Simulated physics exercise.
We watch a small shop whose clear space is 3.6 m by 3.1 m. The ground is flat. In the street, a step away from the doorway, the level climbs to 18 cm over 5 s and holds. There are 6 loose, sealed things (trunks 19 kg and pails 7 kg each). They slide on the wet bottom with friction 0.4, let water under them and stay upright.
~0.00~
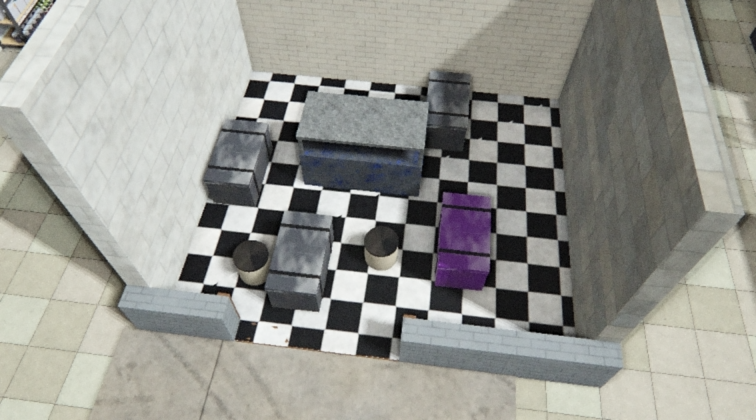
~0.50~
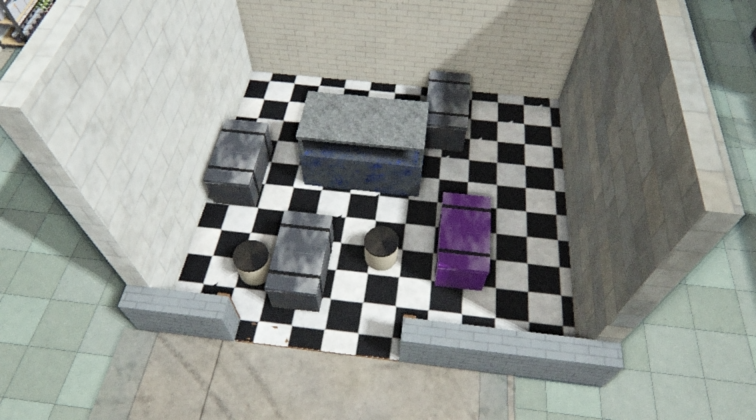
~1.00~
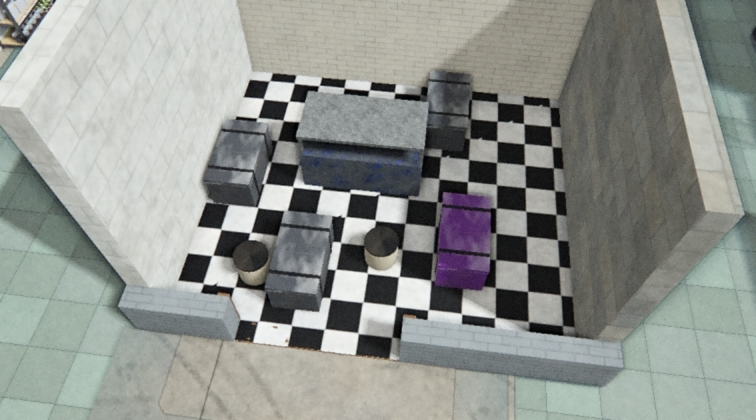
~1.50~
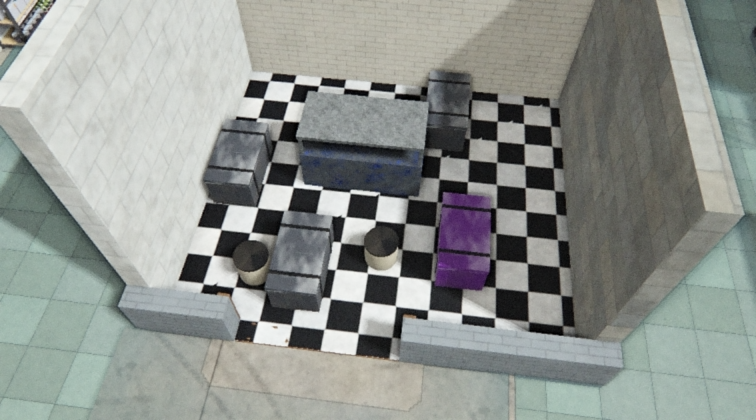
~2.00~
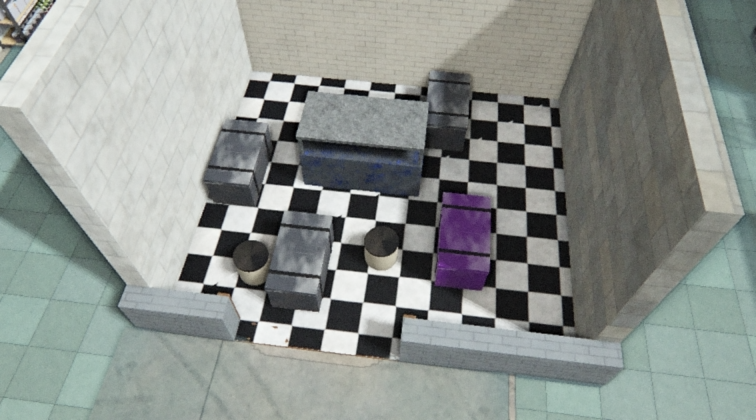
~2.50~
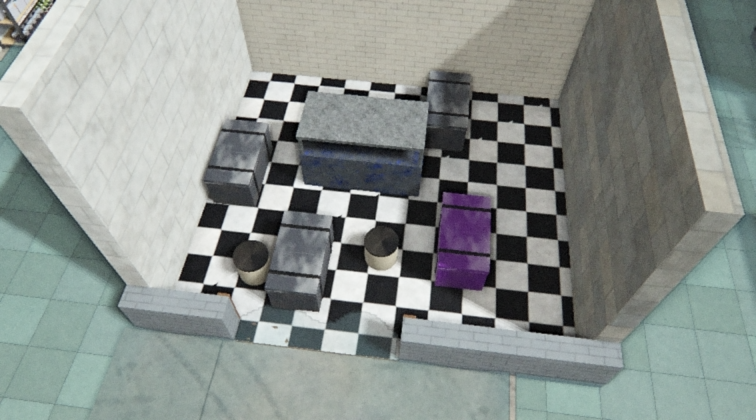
The footage shows a roofless shop with a checkered floor, a counter, grey trunks, one purple trunk and two pails, all staying still as greenish water spreads over the paving outside, then thinly across the doorway's edge.
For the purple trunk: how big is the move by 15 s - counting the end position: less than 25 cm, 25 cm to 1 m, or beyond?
Purple trunk slides a little.
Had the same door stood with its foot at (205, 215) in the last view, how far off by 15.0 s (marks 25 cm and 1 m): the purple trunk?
Then the purple trunk ends far away.
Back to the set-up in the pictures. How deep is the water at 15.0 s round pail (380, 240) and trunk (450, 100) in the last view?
About 16 and 14 cm.
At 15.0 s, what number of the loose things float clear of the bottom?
6 of them.
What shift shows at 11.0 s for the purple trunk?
About 50 cm.
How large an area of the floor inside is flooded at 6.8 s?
Roughly 8.5 m2.
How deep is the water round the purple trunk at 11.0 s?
About 7 cm.
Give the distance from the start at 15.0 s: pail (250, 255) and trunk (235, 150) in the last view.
In that order: 40 cm, 140 cm.
After 3.5 s the purple trunk is near (465, 230), 0.0 m from its start, aground; 0 afloat.
After 6.8 s the purple trunk is near (512, 239), 0.4 m from its start, aground; 1 afloat.
After 11.0 s the purple trunk is near (459, 274), 0.5 m from its start, afloat; 6 afloat.
After 15.0 s the purple trunk is near (493, 278), 0.6 m from its start, afloat; 6 afloat.
